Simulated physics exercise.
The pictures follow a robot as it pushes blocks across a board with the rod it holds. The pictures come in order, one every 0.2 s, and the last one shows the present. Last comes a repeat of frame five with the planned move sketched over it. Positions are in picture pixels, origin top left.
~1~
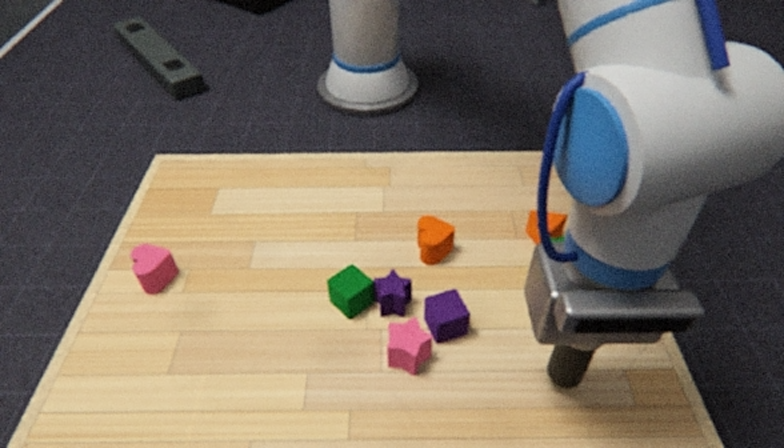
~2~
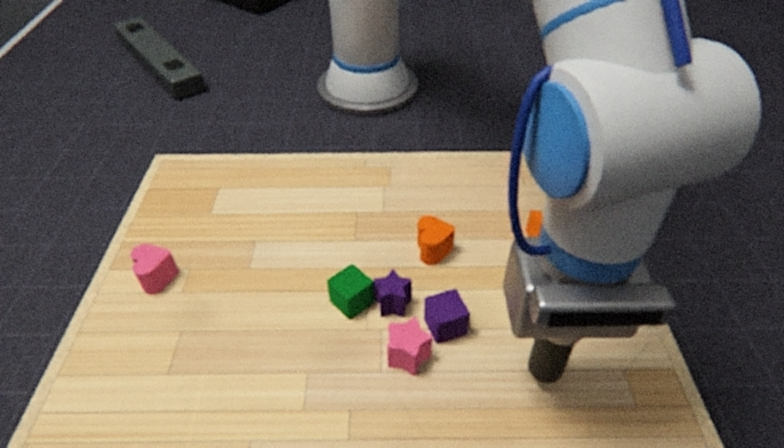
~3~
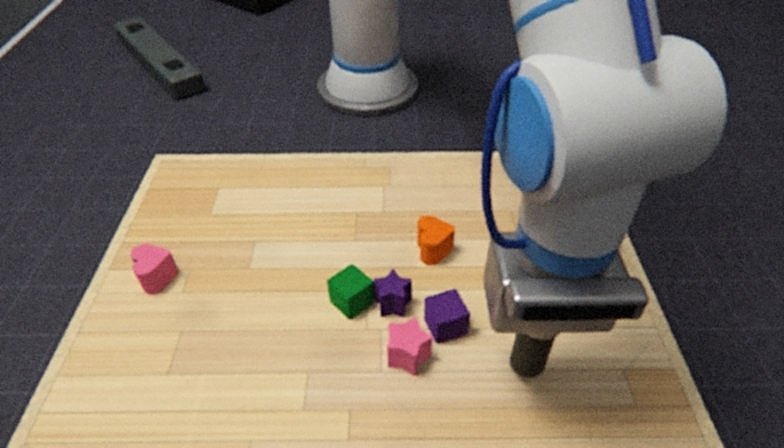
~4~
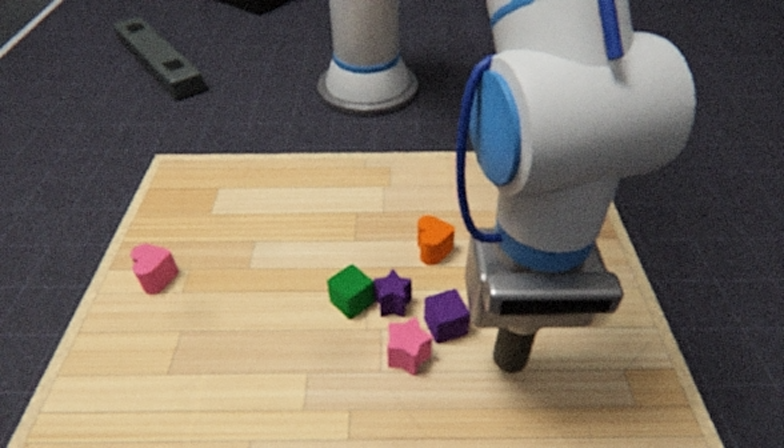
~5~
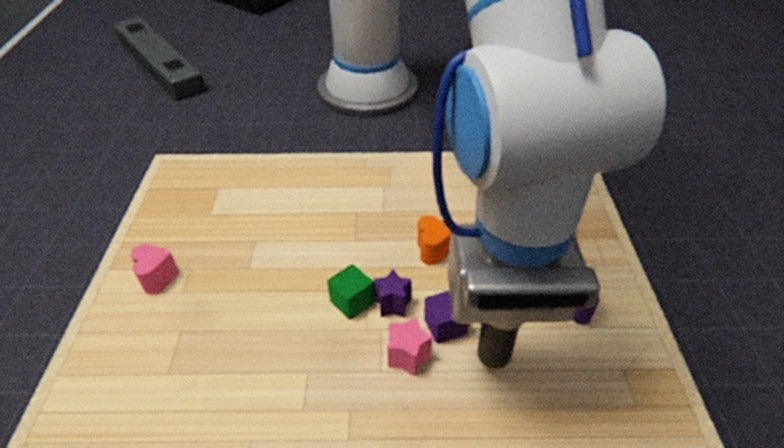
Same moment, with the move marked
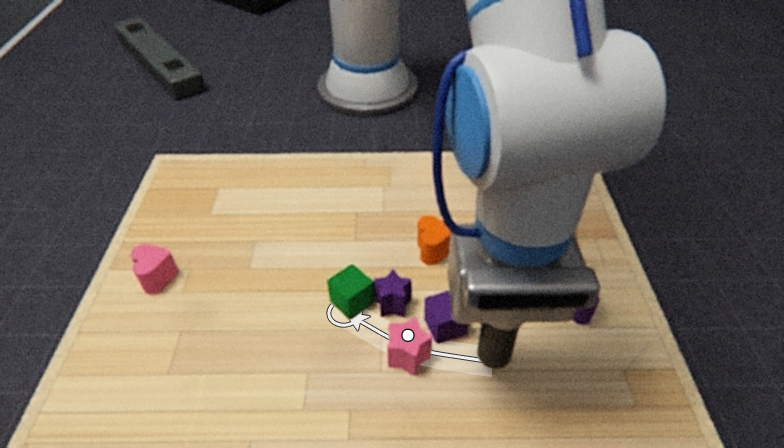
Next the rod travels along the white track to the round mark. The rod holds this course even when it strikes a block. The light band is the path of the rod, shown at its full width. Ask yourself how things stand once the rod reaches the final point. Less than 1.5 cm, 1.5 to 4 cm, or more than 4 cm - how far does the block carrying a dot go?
Travel: Beyond 4 cm.
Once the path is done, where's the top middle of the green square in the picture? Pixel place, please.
In the picture, it is at (339, 266).
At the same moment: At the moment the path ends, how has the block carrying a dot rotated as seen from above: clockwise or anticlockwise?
It turns round anticlockwise.
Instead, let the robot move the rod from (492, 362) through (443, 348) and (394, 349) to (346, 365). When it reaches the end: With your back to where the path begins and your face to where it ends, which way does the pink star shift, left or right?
Shifts left.
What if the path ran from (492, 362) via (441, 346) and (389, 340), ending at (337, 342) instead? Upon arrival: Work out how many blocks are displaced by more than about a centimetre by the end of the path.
Number moved: 2.
Drawn move, from (492, 362) by way of (411, 347) to (345, 312); the dot is on the pink star.
The first path, step by step. One third of the way, rod (437, 345); pink star (396, 335); purple square (444, 303), turned 15° clockwise.
Two thirds of the way, rod (387, 328); pink star (355, 335), turned 60° anticlockwise; purple square (442, 302), turned 25° clockwise.
At the end, rod (344, 304); green square (339, 266), turned 35° clockwise; purple star still; pink star (348, 331), turned 100° anticlockwise; purple square (442, 302), turned 25° clockwise.
